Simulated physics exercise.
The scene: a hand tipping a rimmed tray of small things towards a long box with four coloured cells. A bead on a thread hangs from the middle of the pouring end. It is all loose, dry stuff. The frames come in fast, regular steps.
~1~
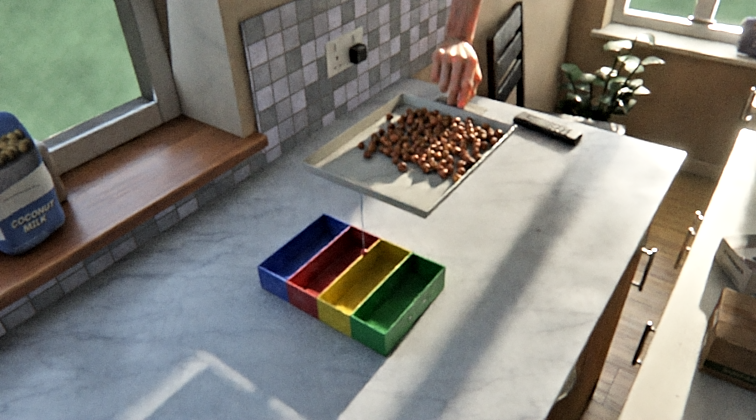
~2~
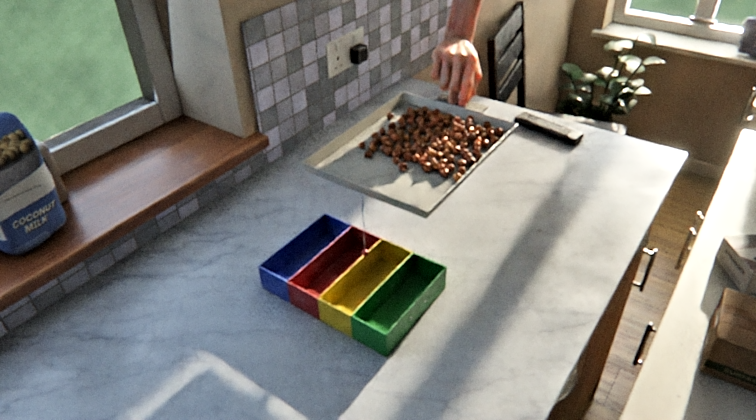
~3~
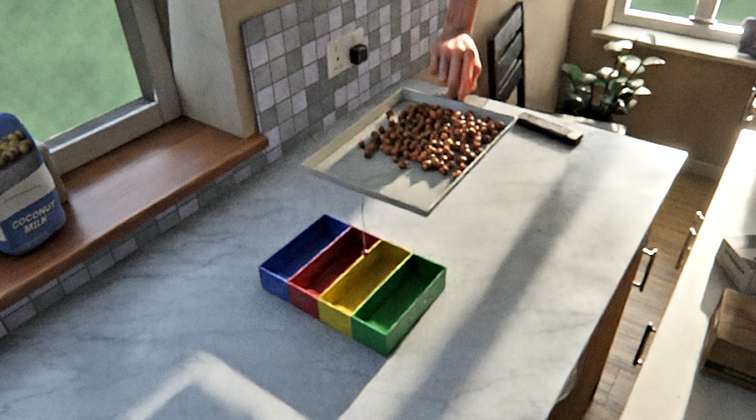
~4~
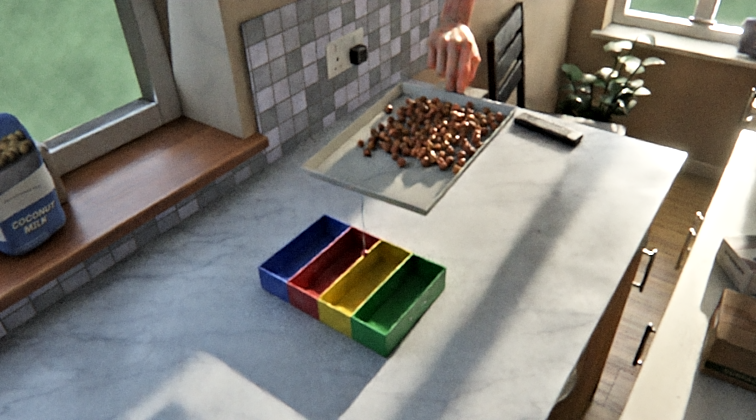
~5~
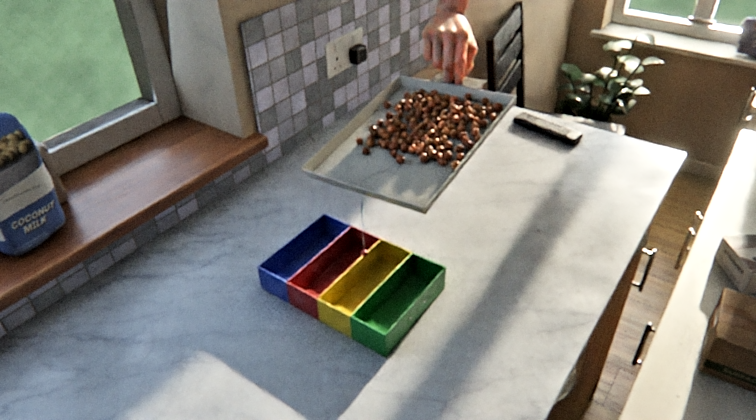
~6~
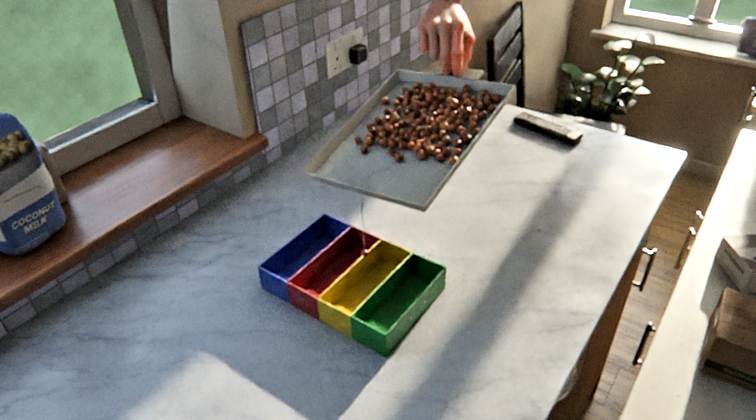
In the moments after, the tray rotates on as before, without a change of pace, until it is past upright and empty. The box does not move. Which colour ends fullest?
The blue one ends fullest.
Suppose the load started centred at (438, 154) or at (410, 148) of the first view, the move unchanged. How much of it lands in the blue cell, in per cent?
The first gives 60 %, the second 70 %.
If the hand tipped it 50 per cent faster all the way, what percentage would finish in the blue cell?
Some 60 per cent.
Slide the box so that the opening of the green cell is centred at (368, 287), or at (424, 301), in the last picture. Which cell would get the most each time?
The first try: That red cell. The second: Blue.
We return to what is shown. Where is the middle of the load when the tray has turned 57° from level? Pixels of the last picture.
At about (334, 167).
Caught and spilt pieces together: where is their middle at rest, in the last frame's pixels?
At about (306, 265).
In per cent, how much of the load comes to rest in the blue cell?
About 60 per cent.
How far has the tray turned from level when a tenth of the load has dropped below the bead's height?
At some 55 degrees.
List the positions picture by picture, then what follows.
Corners of the pouring end at (306, 161) and (426, 208), level; middle of the load at (437, 138), hazelnuts; bead on its thread at (364, 253); blue cell at (273, 282); red cell at (303, 298); yellow cell at (334, 315); green cell at (368, 334), in the first frame.
Corners of the pouring end at (307, 162) and (427, 208), level; middle of the load at (438, 136), in the second frame.
Corners of the pouring end at (306, 163) and (426, 207), tipped barely, lowest at the left corner; middle of the load at (438, 133), in the third frame.
Corners of the pouring end at (306, 166) and (425, 206), tipped a little, lowest at the left corner; middle of the load at (437, 127), in the fourth frame.
Corners of the pouring end at (305, 168) and (423, 204), tipped a little, lowest at the left corner; middle of the load at (435, 121), in the fifth frame.
Corners of the pouring end at (305, 170) and (422, 203), tipped clearly, lowest at the left corner; middle of the load at (430, 121); blue cell at (274, 283); red cell at (303, 299); yellow cell at (335, 316); green cell at (369, 334), in the sixth frame.
Soon, tray tipped steeply; most on the tray; a stray few in the blue cell; a stray few in the red cell; a stray few in the yellow cell; a small part falling or outside the box.
A while on, tray tipped right over; a small part on the tray; about half in the blue cell; about a quarter in the red cell; a stray few in the yellow cell; about a quarter falling or outside the box.
Towards the end, tray tipped past a quarter turn; about half in the blue cell; about a quarter in the red cell; a stray few in the yellow cell; about a quarter falling or outside the box.
Finally, tray tipped past a quarter turn; about half in the blue cell; about a quarter in the red cell; a stray few in the yellow cell; none in the green cell; about a quarter outside the box.
